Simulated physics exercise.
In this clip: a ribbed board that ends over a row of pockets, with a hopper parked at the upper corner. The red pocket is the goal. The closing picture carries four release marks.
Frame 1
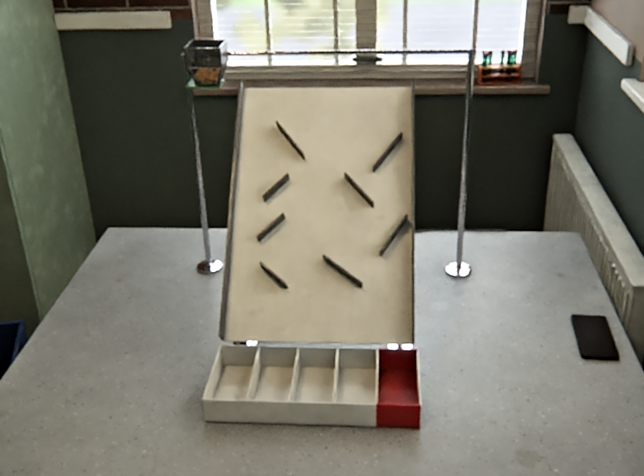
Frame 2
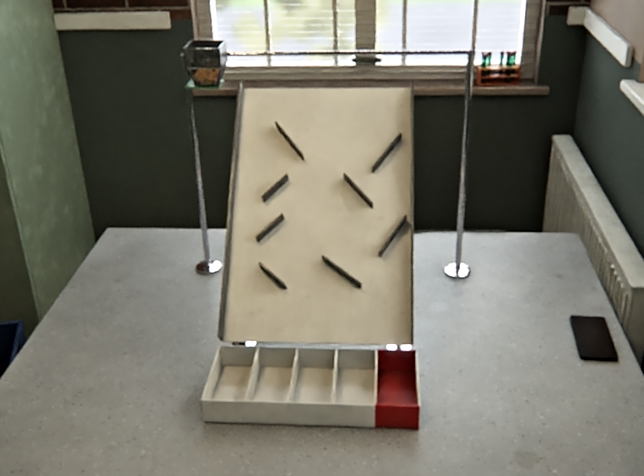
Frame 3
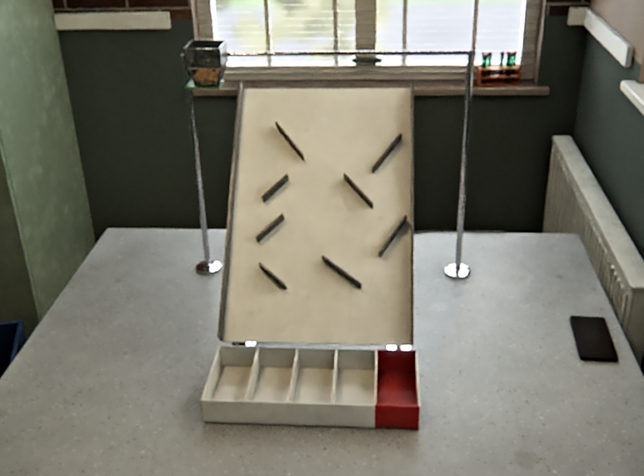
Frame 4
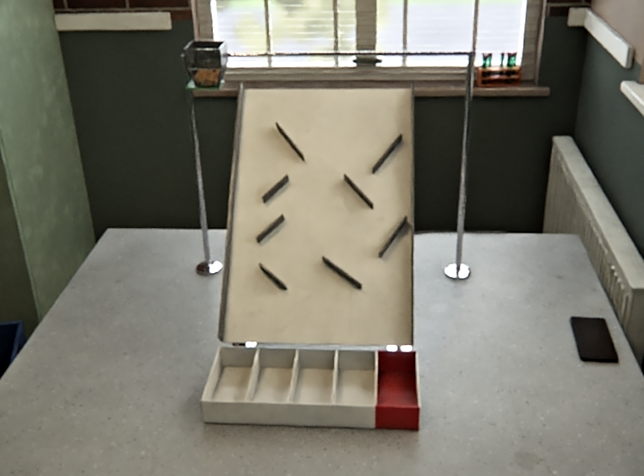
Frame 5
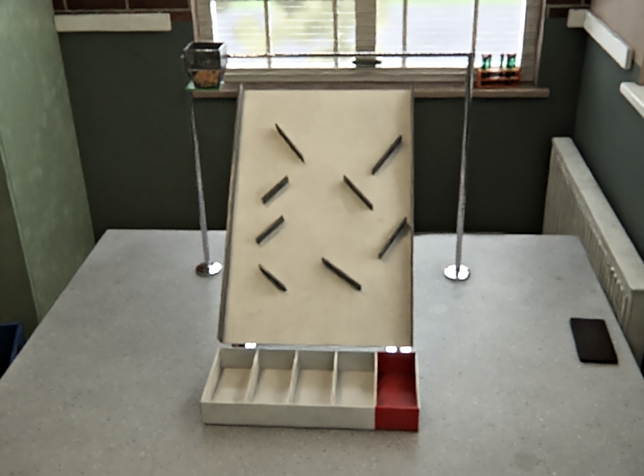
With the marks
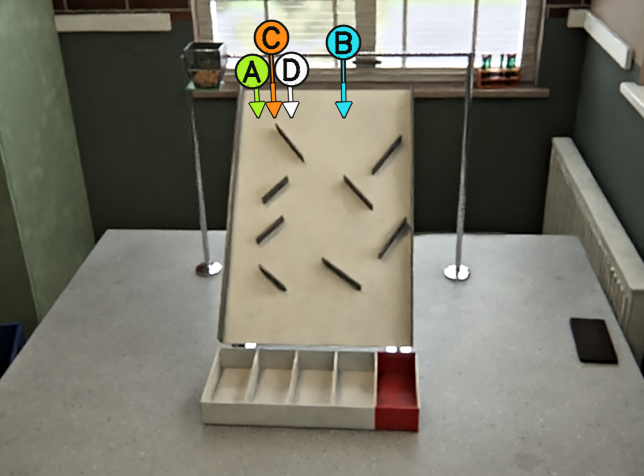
In this clip, a pale tilted board with dark angled ribs stands above a row of five pockets, the rightmost red, while a small hopper holding beads sits at the upper left; nothing visibly moves.
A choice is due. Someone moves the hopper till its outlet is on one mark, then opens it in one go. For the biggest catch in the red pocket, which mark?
Best: D.
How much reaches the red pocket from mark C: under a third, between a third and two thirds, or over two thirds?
Under a third.
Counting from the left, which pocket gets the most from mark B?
It is the fifth one.
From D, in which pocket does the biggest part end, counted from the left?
The fifth from the left.
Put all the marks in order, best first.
The order is D, B, C, A.
On the marked copy, mark A meets the board at (257, 111); mark B meets the board at (343, 111); mark C meets the board at (274, 111); mark D meets the board at (291, 111).
With A, not one piece in the red pocket, roughly half in other pockets, roughly half outside the box.
With B, roughly a third in the red pocket, roughly a quarter in other pockets, roughly a third outside the box.
With C, about a tenth in the red pocket, roughly a quarter in other pockets, roughly two thirds outside the box.
With D, roughly two thirds in the red pocket, just a few in other pockets, roughly a third outside the box.
